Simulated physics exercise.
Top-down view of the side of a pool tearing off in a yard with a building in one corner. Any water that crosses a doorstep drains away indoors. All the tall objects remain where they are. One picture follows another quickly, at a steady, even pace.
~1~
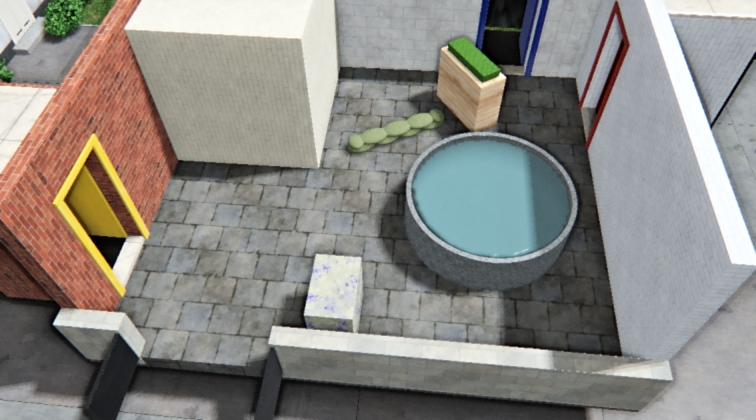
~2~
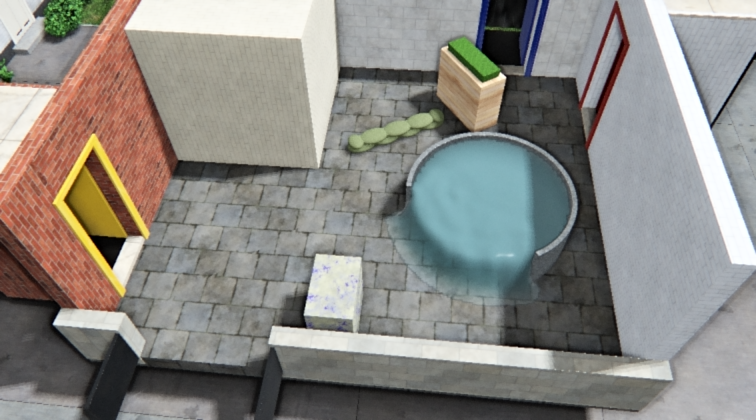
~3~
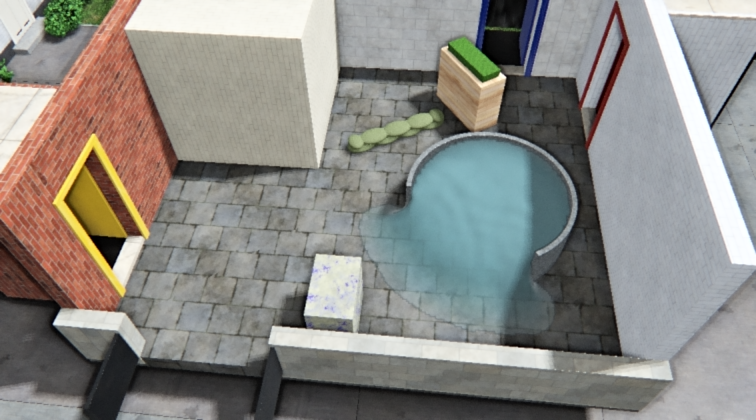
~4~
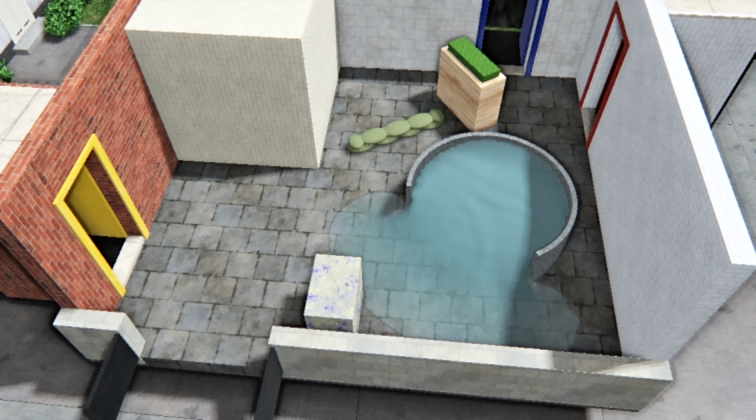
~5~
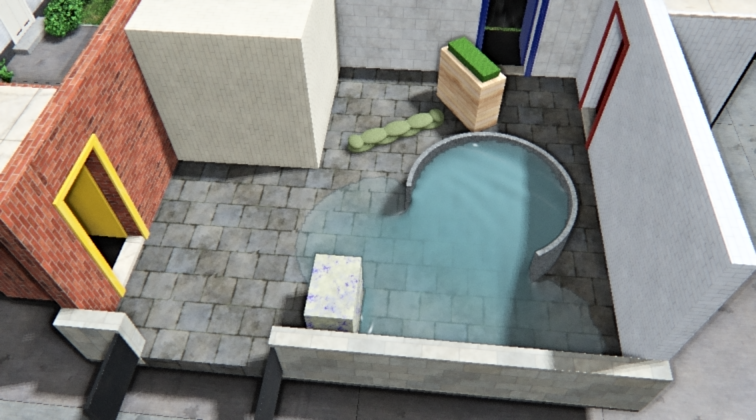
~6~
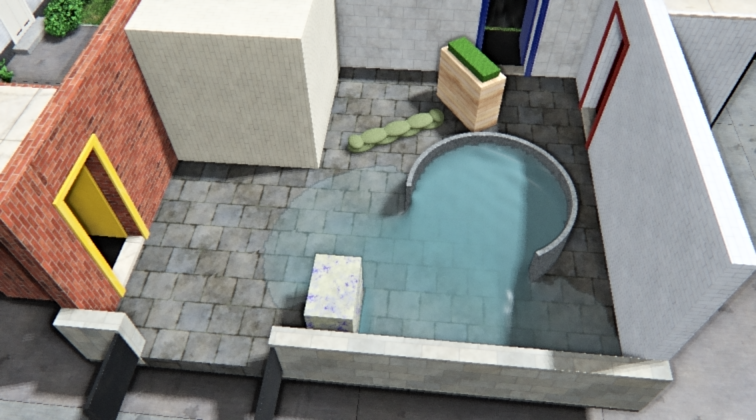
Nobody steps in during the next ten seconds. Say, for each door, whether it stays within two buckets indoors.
The red door will get two buckets at most. The blue door will get more than two buckets. The yellow door will get more than two buckets.
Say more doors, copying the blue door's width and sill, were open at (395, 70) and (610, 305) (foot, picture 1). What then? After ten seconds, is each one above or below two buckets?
Lab note, doors in listed order: Under the limit, over the limit.
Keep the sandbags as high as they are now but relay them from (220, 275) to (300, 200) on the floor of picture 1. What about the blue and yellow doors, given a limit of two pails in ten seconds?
Looks like the blue door gets too much and the yellow door stays short.
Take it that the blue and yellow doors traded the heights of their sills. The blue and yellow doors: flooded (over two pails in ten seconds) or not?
Per door, blue stays inside the limit; yellow crosses the threshold.
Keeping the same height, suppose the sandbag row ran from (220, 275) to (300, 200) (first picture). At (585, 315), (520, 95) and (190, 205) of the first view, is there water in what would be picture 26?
First point inundated, second still bare, third inundated.
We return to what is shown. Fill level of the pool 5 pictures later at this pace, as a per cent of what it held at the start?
I make it 48 per cent.
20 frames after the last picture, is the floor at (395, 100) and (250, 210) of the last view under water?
One after the other: Clear, awash.
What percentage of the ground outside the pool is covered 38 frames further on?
I'd estimate some 85 per cent.
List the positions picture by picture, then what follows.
The round pool at (490, 195) is whole and still, in the first frame.
Water pours out at (446, 265) and has run to (535, 290), in the second frame.
Water pours out at (446, 267) and has run to (546, 321), in the third frame.
Water pours out at (446, 268) and has run to (565, 342), in the fourth frame.
The front is at a hidden place, out from the gap at (446, 269), in the fifth frame.
Water pours out at (446, 269) and has run to (272, 243), in the sixth frame.
A moment on, water covers 40 % of the floor; the red door not reached, the blue door not reached, the yellow door not reached.
Next, water covers 50 % of the floor; the red door not reached, the blue door not reached, the yellow door over two buckets in.
Then, water covers 65 % of the floor; the red door wet at the sill, nothing in, the blue door not reached, the yellow door far over two buckets in.
Later, water covers 85 % of the floor; the red door wet at the sill, nothing in, the blue door over two buckets in, the yellow door far over two buckets in.
In the end, water covers 95 % of the floor; the red door wet at the sill, nothing in, the blue door over two buckets in, the yellow door far over two buckets in.
